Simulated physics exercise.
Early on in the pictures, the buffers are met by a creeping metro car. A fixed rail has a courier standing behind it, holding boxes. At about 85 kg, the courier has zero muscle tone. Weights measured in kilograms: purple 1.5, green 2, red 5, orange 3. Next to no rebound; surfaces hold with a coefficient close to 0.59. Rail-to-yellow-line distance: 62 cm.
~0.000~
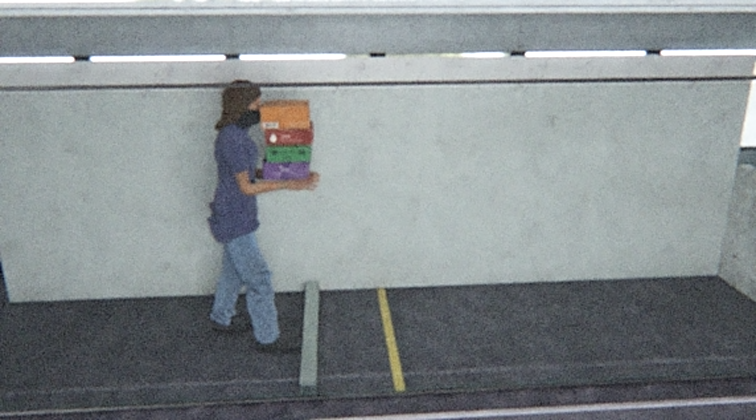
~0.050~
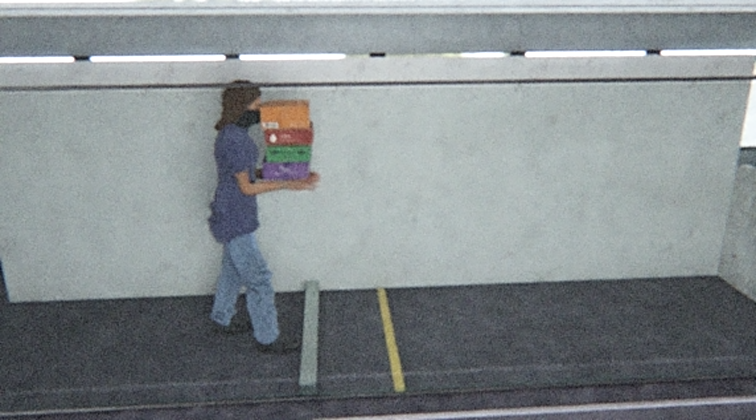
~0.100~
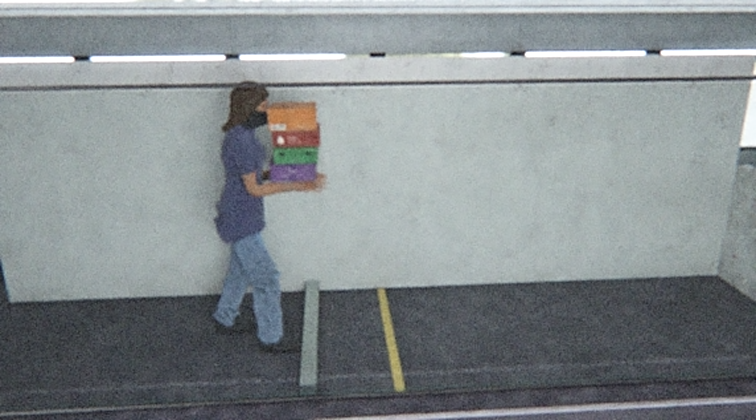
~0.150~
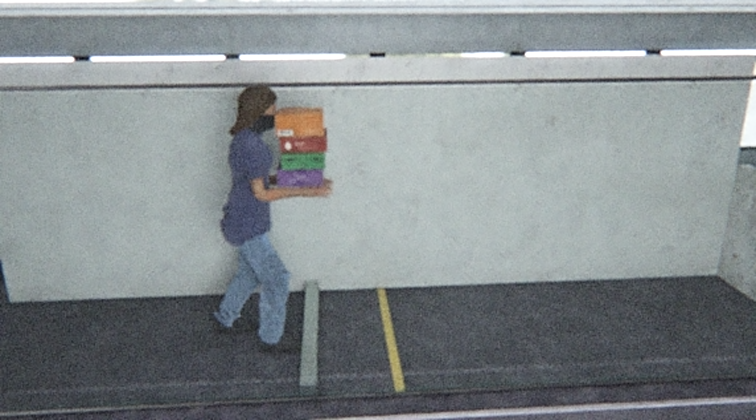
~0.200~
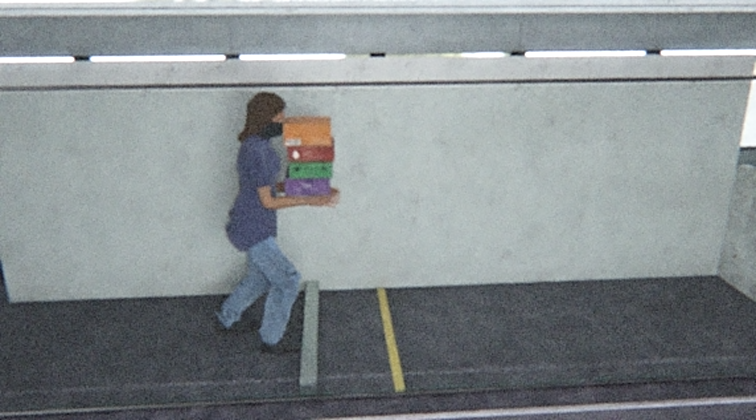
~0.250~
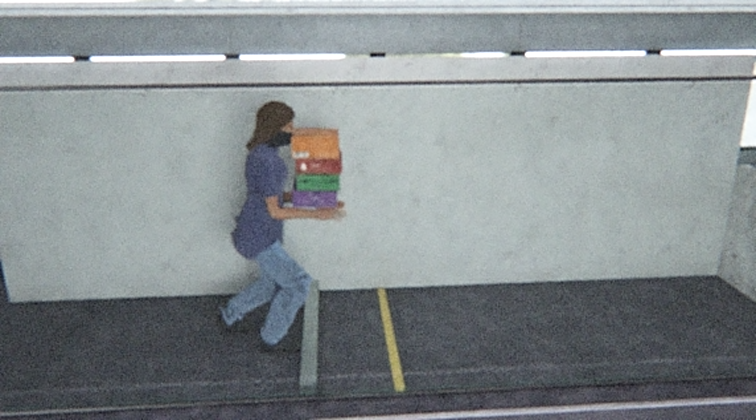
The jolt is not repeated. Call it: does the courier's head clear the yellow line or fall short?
It falls short of the yellow line.
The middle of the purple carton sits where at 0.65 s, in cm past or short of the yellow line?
It is roughly 30 cm short of the mark.
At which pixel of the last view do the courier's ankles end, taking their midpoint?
Roughly at (228, 349).
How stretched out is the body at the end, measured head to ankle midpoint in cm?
Head to ankle midpoint comes to around 80 cm.
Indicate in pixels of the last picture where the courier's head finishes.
At about (337, 310).
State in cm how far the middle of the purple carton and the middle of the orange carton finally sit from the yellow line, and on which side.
Result: Purple carton = 40 cm short, orange carton = 70 cm past.
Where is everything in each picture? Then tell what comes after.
In the first frame, courier's head (239, 114), red carton (290, 133), green toolbox (290, 148), yellow line (396, 366).
In the second frame, courier's head (239, 114), red carton (290, 133), green toolbox (290, 148).
In the third frame, courier's head (246, 116), red carton (297, 135), green toolbox (297, 150).
In the fourth frame, courier's head (254, 119), red carton (304, 140), green toolbox (304, 155).
In the fifth frame, courier's head (262, 126), red carton (312, 149), green toolbox (311, 164).
In the sixth frame, courier's head (271, 134), red carton (319, 161), green toolbox (319, 176), yellow line (396, 366). Everything loose set off at about 0.9 m/s.
After 0.45 s the courier's head is 52 cm short of the yellow line, near (312, 196) in the last picture's view; the red carton 27 cm short of the yellow line, tilted 15°.
After 0.65 s the courier's head is 22 cm short of the yellow line, near (359, 291) in the last picture's view.
After 0.95 s the courier's head is 29 cm short of the yellow line, near (349, 291) in the last picture's view; the red carton 36 cm past the yellow line, tilted 150°.
At rest, 2.1 s, purple carton stops short of the yellow line; green toolbox crosses the yellow line; red carton crosses the yellow line; orange carton crosses the yellow line; courier's head stops short of the yellow line.
